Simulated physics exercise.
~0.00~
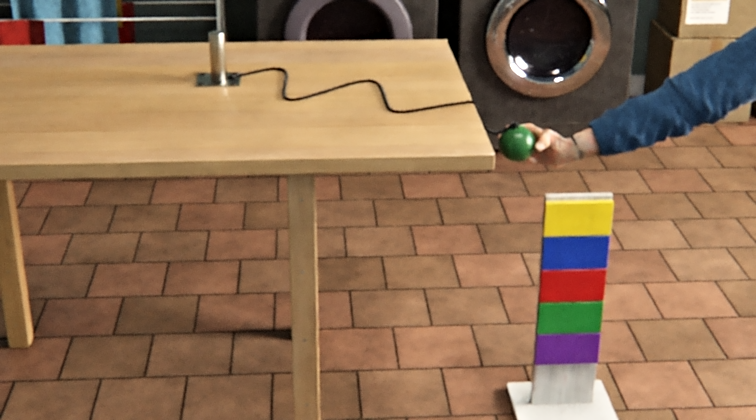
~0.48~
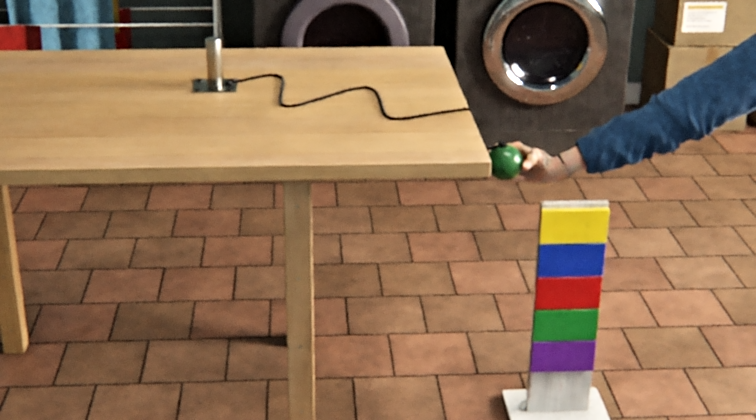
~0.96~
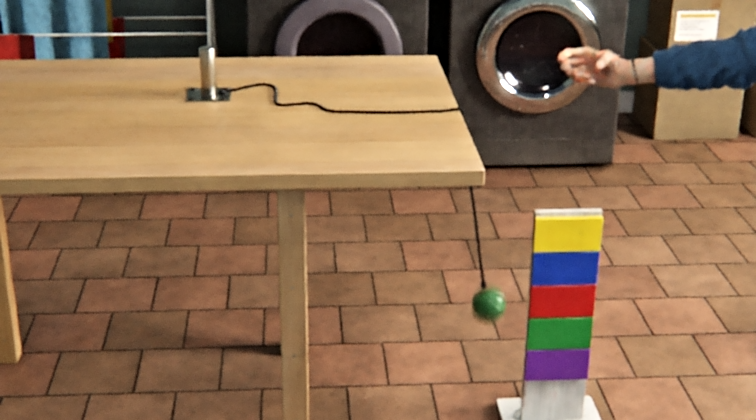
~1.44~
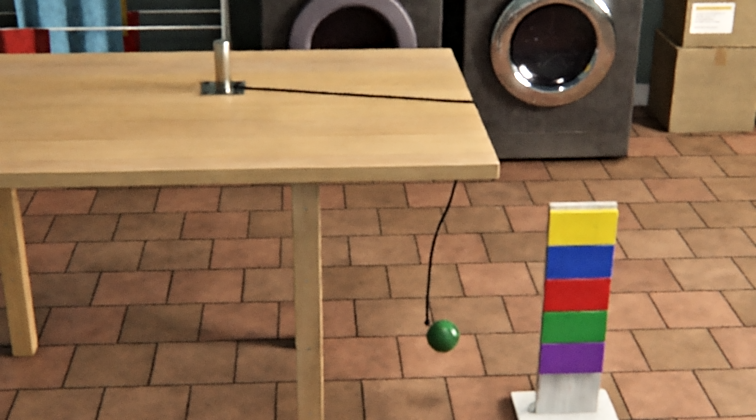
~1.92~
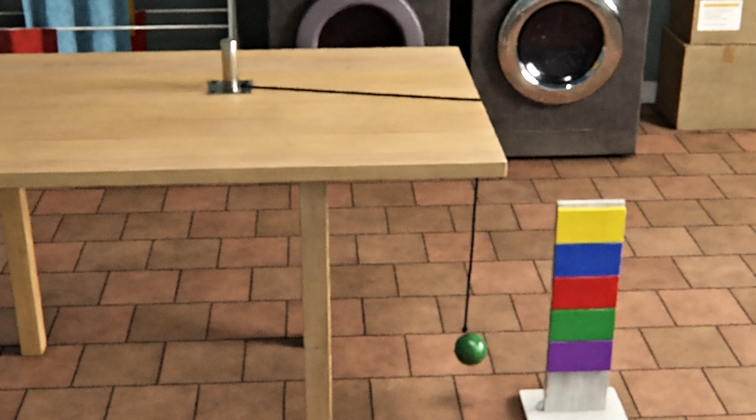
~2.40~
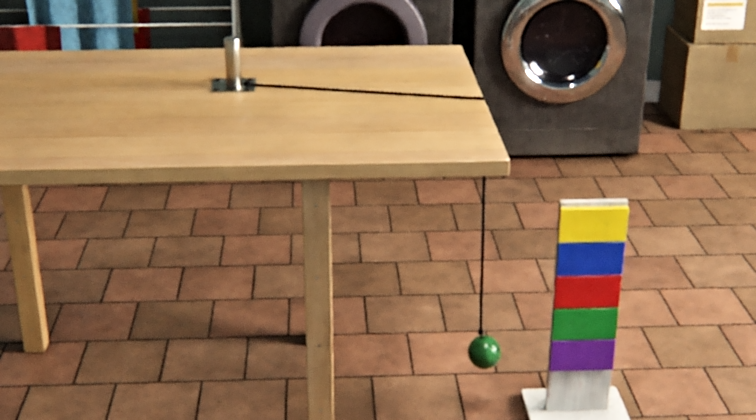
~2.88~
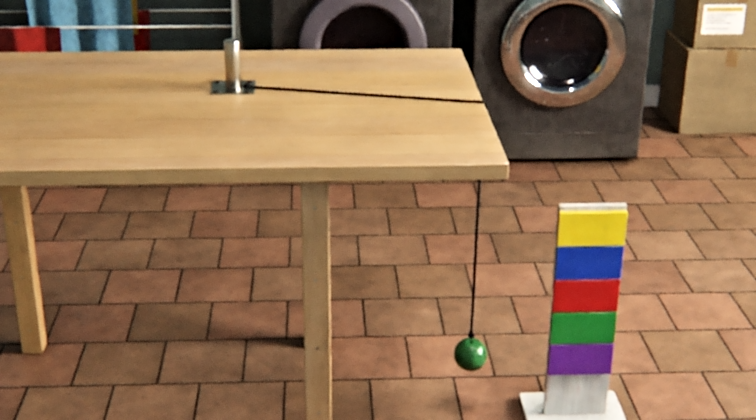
At first, a hand holds a small green ball, perhaps an apple, at the right edge of a wooden table, with a dark cord lying in loose curves behind it. The hand lowers it slightly, then lets go and draws back as it drops beside a board of coloured bands. The cord pulls straight across the tabletop, and the green ball swings left beneath the edge. It drifts back to the right, still hanging, then moves slightly left again. In the end it hangs low on the cord, level with the purple band.
